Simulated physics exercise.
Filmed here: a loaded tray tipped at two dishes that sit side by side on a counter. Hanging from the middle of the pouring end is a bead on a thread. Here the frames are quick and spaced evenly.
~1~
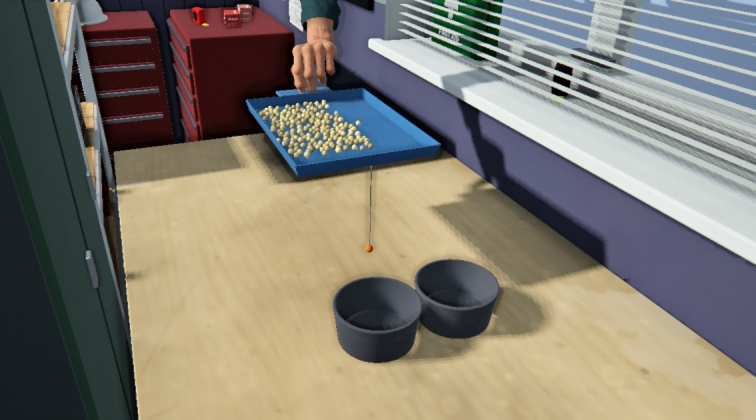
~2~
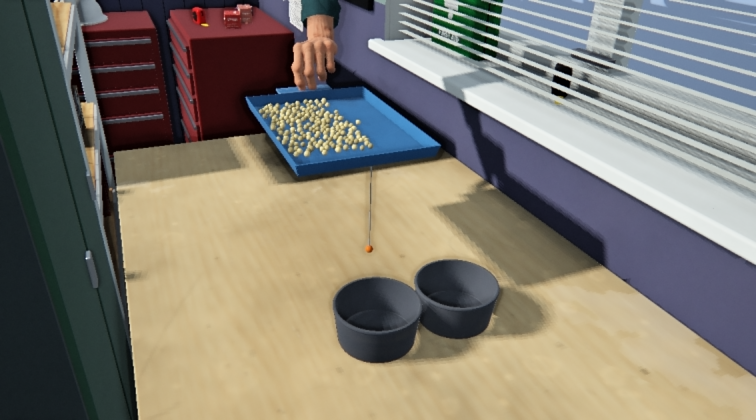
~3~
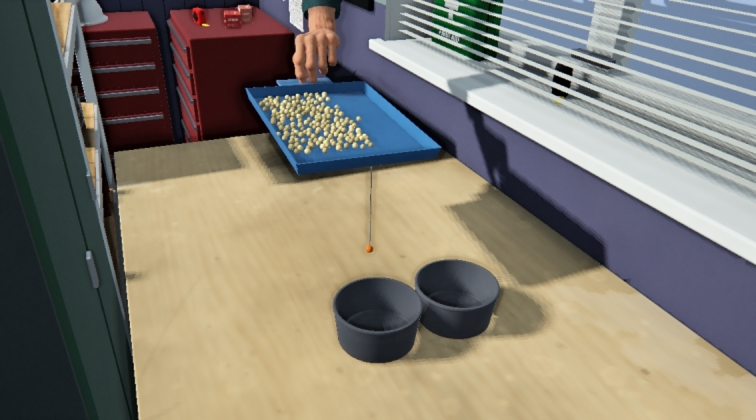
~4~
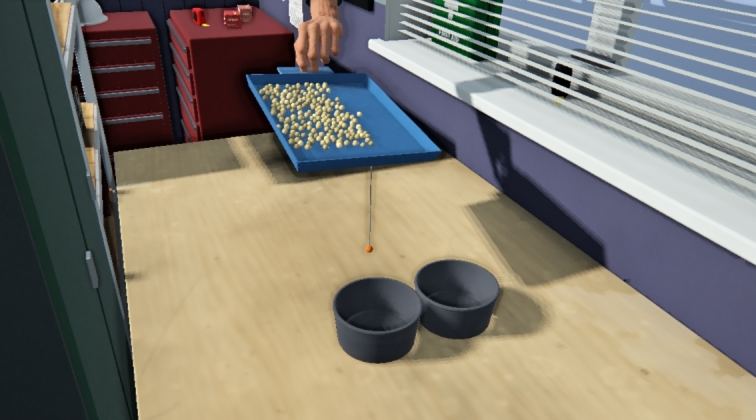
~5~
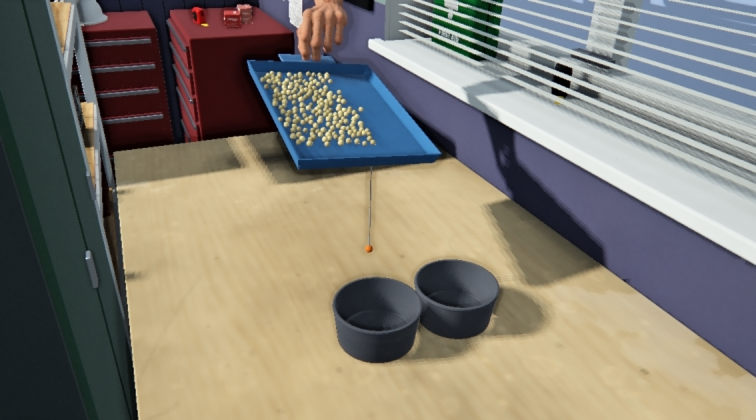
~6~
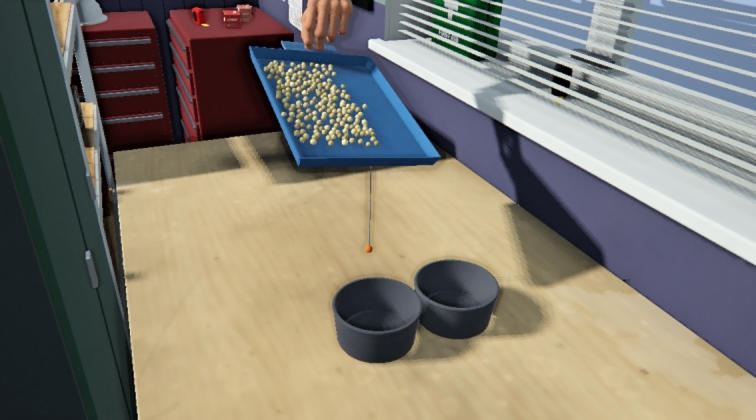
A blue tray of pale soya beans, held by a hand at its far edge, stays nearly level at first above two dark dishes on a wooden counter. The hand then raises the far edge, steadily steepening the tray toward its near right corner, and the beans shift slightly within it.
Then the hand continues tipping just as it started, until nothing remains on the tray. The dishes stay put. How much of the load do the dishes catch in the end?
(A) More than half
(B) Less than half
Answer: B.
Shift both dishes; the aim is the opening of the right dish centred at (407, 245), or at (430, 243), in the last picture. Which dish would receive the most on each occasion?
First place: The rightmost one; second place: The rightmost one.
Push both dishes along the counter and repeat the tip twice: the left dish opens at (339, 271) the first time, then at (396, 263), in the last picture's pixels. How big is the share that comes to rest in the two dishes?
First some 80, then 70 per cent.
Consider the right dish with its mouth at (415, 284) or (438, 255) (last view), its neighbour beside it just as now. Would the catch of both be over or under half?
In the first position shy of half, in the second past half.
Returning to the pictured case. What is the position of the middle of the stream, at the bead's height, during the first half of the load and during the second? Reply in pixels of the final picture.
Half one: (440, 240), half two: (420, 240).
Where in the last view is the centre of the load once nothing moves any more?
Somewhere close to (444, 280) in the last picture.
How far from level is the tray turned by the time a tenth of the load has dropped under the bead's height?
About 60 degrees.
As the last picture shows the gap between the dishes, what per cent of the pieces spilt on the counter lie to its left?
It comes to about 30 percent.
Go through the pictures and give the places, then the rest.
Corners of the pouring end at (298, 164) and (436, 143), level; middle of the load at (317, 126), soya beans; left dish at (395, 343); right dish at (477, 320); bead on its thread at (369, 249), in the first frame.
Corners of the pouring end at (298, 164) and (436, 144), level; middle of the load at (317, 125), in the second frame.
Corners of the pouring end at (299, 162) and (437, 146), tipped barely, lowest at the right corner; middle of the load at (318, 121), in the third frame.
Corners of the pouring end at (300, 160) and (437, 149), tipped a little, lowest at the right corner; middle of the load at (318, 114), in the fourth frame.
Corners of the pouring end at (301, 157) and (437, 152), tipped a little, lowest at the right corner; middle of the load at (320, 107), in the fifth frame.
Corners of the pouring end at (302, 156) and (437, 155), tipped clearly, lowest at the right corner; middle of the load at (324, 102), about two thirds on the move; left dish at (395, 344); right dish at (477, 320), in the sixth frame.
Soon, tray tipped steeply; about two thirds on the tray; a small part in the right dish; a small part outside both; about a quarter in the air.
A while on, tray tipped past a quarter turn; a small part on the tray; a small part in the right dish; about two thirds outside both; a small part in the air.
Towards the end, tray tipped past a quarter turn; a small part in the right dish; most outside both.
Finally, tray tipped past a quarter turn; none in the left dish; a small part in the right dish; most outside both.
